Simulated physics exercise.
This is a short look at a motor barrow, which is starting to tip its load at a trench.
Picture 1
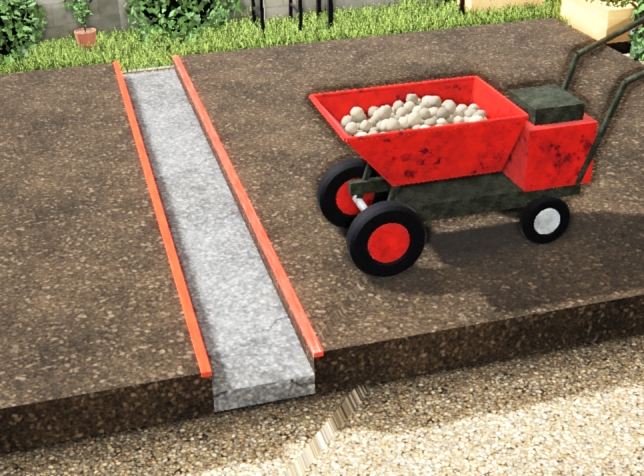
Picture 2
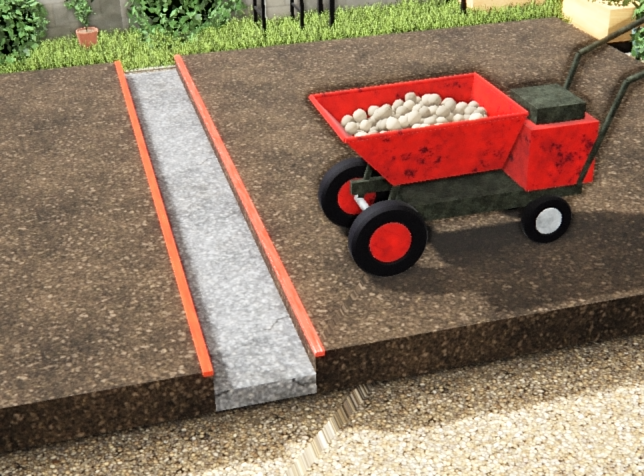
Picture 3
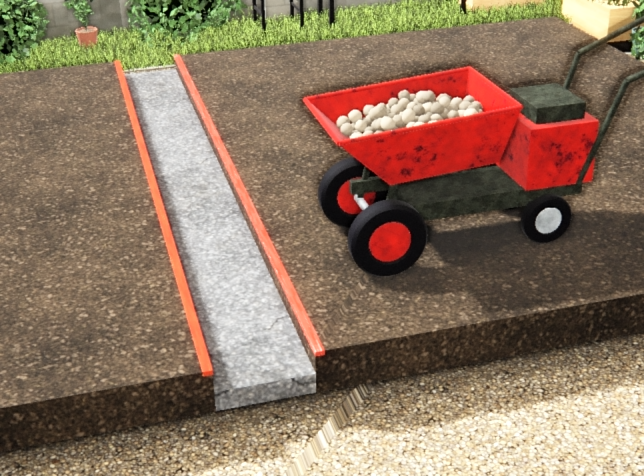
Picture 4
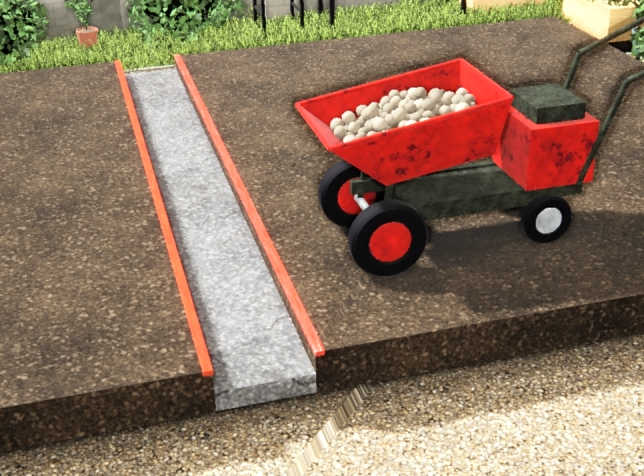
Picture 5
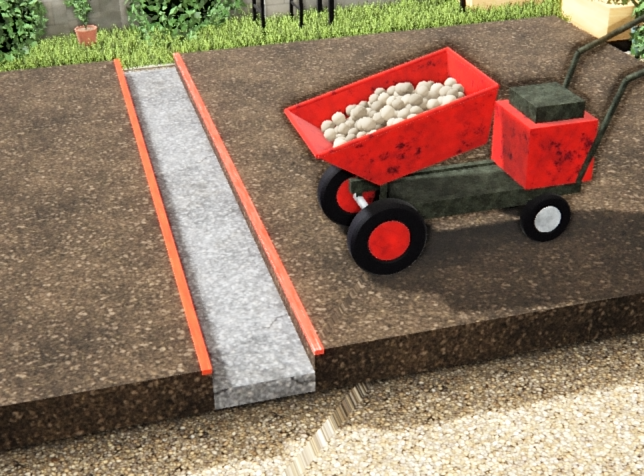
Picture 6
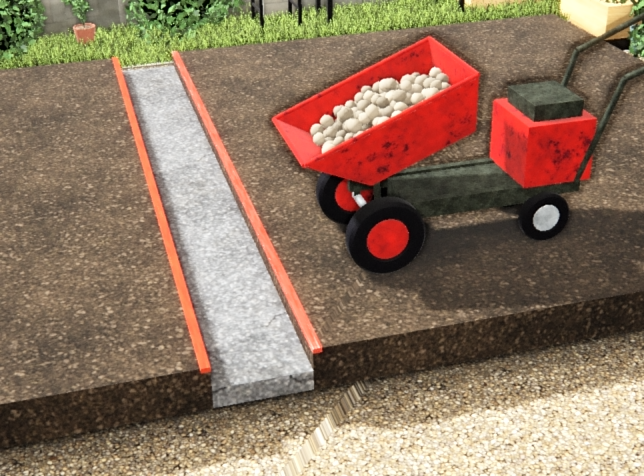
A red skip full of pale, rounded pebbles sits level on a small wheeled barrow, to the right of a shallow grey trench edged with orange strips. It tilts gradually toward the left, its back end rising and its front lip lowering, while the wheels stay in place and the pebbles remain heaped inside.
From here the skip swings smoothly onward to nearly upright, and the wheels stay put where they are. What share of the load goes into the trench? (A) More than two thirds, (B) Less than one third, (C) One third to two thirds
Option A: More than two thirds.
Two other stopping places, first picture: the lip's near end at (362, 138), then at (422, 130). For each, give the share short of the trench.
0 % and 30 %, in that order.
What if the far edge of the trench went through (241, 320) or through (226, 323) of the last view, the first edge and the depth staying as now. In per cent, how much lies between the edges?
Lab note: Try one about 40 %, try two about 60 %.
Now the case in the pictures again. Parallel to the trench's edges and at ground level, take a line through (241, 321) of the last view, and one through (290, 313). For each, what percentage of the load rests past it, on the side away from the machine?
Around 50 per cent for the first, around 90 per cent for the second.
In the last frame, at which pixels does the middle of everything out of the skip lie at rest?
Roughly pixel (215, 278).
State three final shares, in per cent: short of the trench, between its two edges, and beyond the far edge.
About: Short 0, between 85, beyond 5 per cent.
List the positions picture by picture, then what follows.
The first frame shows lip of the skip near (346, 140), level; top of the load near (425, 115), river pebbles; first edge of the trench near (300, 314); far edge near (195, 332), the trench nearly as wide as the skip, and shallow for its width.
The second frame shows lip of the skip near (346, 140), tipped barely; top of the load near (434, 113).
The third frame shows lip of the skip near (339, 143), tipped barely; top of the load near (428, 110).
The fourth frame shows lip of the skip near (330, 149), tipped a little; top of the load near (435, 110).
The fifth frame shows lip of the skip near (318, 156), tipped clearly; top of the load near (432, 98).
The sixth frame shows lip of the skip near (304, 166), tipped clearly; top of the load near (416, 91); first edge of the trench near (299, 311); far edge near (194, 328).
Shortly afterwards, skip tipped steeply; the whole lot in the skip.
Next, skip tipped right over; near two thirds in the skip; near a third in or heaped over the trench; only a few falling.
Some moments later, skip tipped right over; a little in the skip; the bulk in or heaped over the trench; a little beyond it.
In the end, skip tipped right over; a little in the skip; the bulk in or heaped over the trench; a little beyond it.
